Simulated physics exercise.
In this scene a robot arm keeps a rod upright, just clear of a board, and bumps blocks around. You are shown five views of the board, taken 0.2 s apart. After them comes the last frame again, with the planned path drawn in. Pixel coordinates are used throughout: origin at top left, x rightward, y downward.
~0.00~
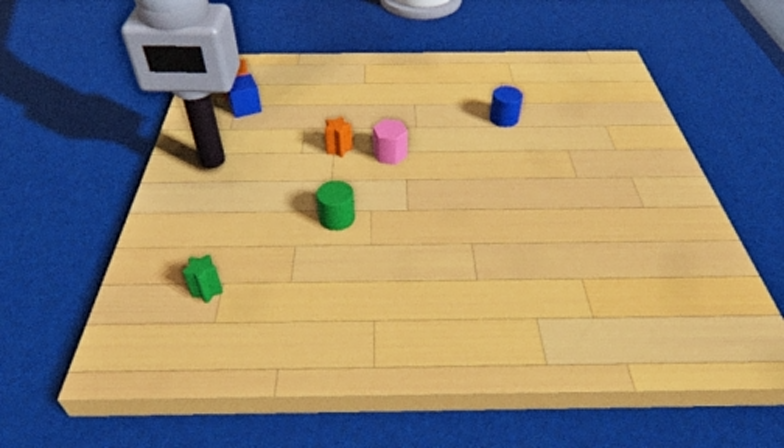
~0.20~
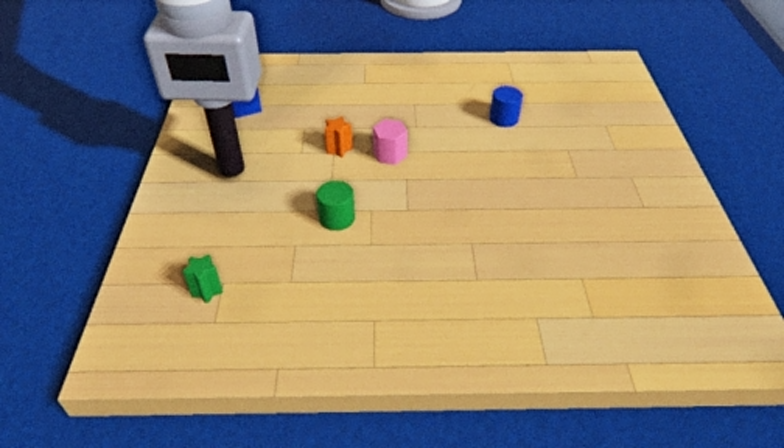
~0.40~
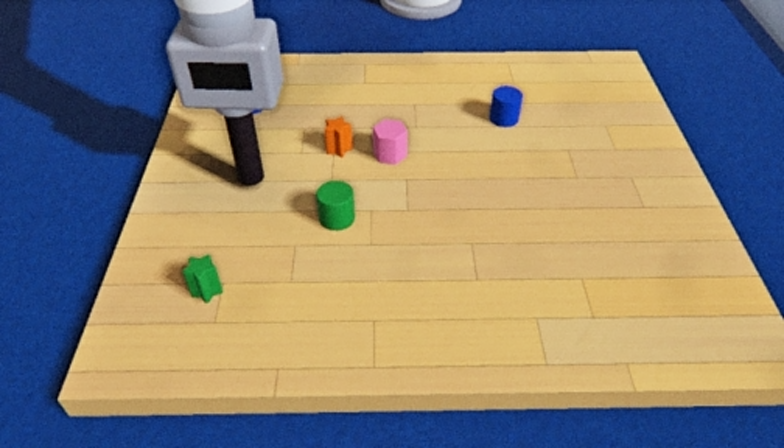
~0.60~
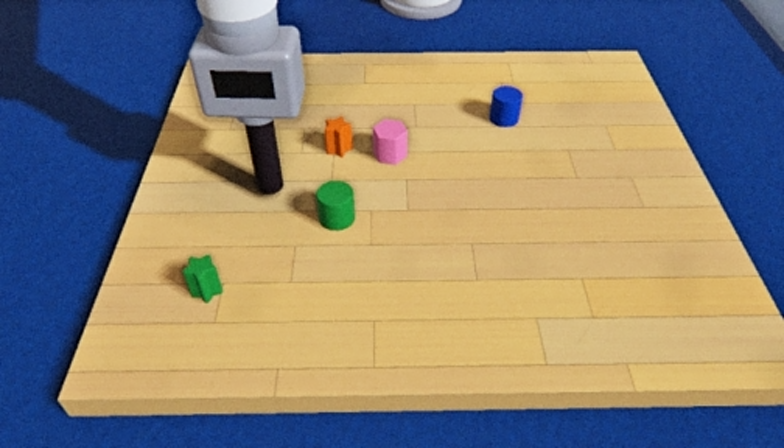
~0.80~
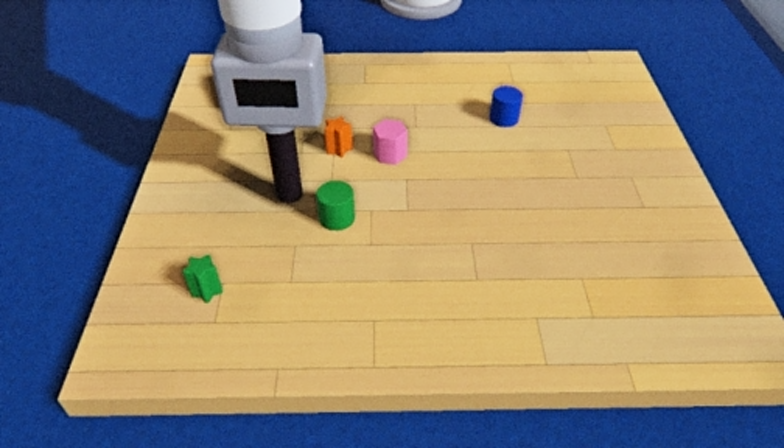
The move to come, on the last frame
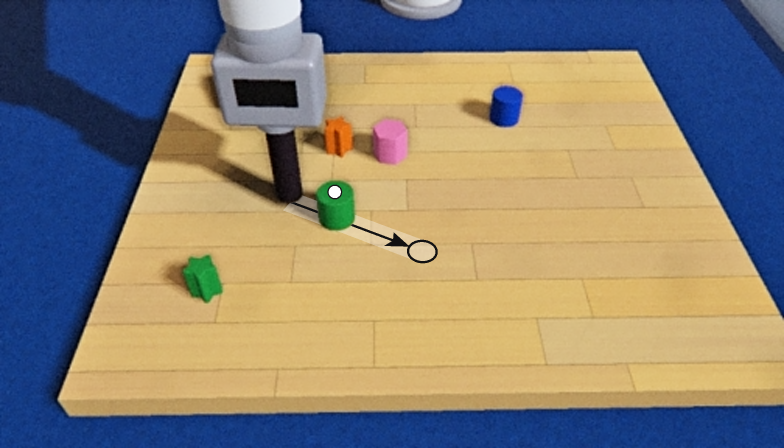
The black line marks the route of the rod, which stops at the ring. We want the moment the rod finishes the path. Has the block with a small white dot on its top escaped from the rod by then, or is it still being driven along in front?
Carried ahead at the end.
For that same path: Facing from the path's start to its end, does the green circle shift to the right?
My answer is no.
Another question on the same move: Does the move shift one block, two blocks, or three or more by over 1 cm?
I'd say one block gets moved.
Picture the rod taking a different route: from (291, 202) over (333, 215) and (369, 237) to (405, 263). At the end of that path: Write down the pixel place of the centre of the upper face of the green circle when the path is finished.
Pixel (440, 231).
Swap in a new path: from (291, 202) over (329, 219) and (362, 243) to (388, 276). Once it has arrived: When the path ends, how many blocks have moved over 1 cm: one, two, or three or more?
I'd put the number at one.
The line goes straight from (291, 202) to (422, 251); the dot is on the green circle.
The first path, step by step. One third of the way, rod (333, 210); green circle (361, 200).
Two thirds of the way, rod (377, 227); green circle (410, 214).
At the end, rod (423, 244); green circle (458, 221).
